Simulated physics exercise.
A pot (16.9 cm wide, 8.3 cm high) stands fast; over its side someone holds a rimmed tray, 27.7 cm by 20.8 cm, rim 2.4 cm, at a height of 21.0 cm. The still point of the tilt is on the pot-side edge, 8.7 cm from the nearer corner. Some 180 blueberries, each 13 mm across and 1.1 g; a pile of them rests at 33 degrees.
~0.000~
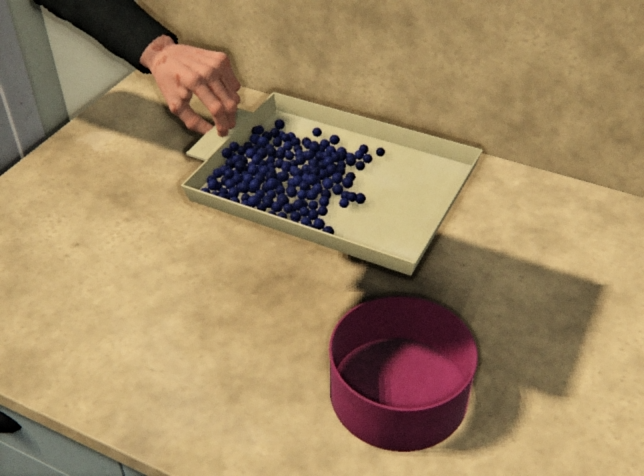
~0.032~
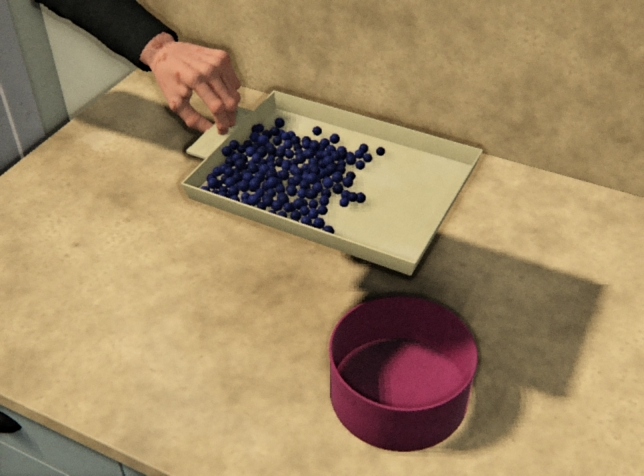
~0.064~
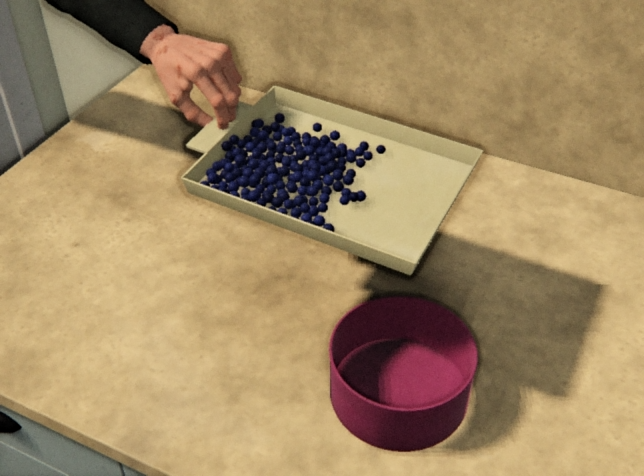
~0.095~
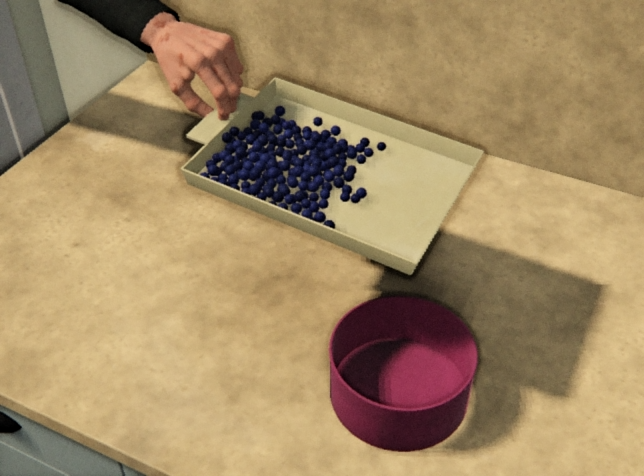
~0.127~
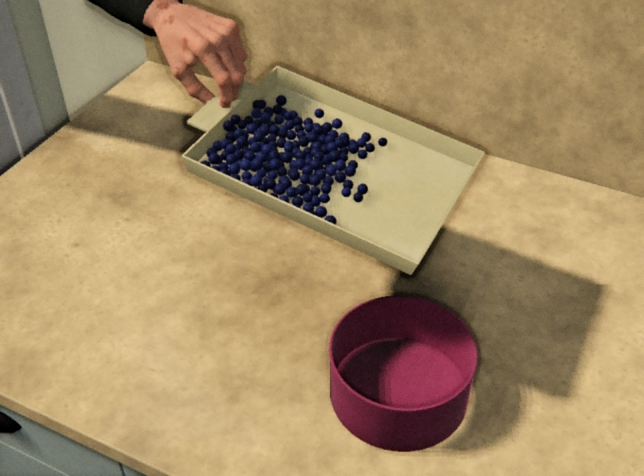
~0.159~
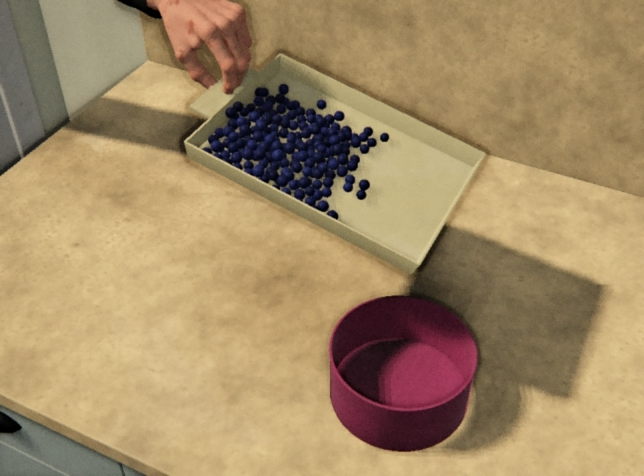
A hand raises the left end of a cream tray holding dark blue berries.
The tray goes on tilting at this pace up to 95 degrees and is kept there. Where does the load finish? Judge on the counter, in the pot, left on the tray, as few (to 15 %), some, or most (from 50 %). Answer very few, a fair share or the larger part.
On the counter: The larger part; in the pot: Very few; left on the tray: Very few.
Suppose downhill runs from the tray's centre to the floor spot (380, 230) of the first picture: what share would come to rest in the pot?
About 85 per cent.
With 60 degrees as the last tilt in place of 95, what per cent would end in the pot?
In that case some 0 per cent.
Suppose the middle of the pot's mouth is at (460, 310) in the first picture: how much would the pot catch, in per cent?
Some 50 per cent.
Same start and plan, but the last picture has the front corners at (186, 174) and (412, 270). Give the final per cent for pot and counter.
Pot 90, counter 5.
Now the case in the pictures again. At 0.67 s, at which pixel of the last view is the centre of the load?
Around (469, 213).
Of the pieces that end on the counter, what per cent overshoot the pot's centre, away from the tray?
About 100 per cent.
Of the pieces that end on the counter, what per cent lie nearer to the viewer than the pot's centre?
About 10 per cent.
After 0.47 s, tilt 54 degrees; the tray holds 100 %, the pot 0 %.
Then, at 0.67 s, tilt 80 degrees; the tray holds 75 %, the pot 0 %.
After 0.99 s, tilt 95 degrees; the tray holds 10 %, the pot 0 %.
In the end, at 1.9 s, counter 95 %, pot 5 %, tray 0 %.
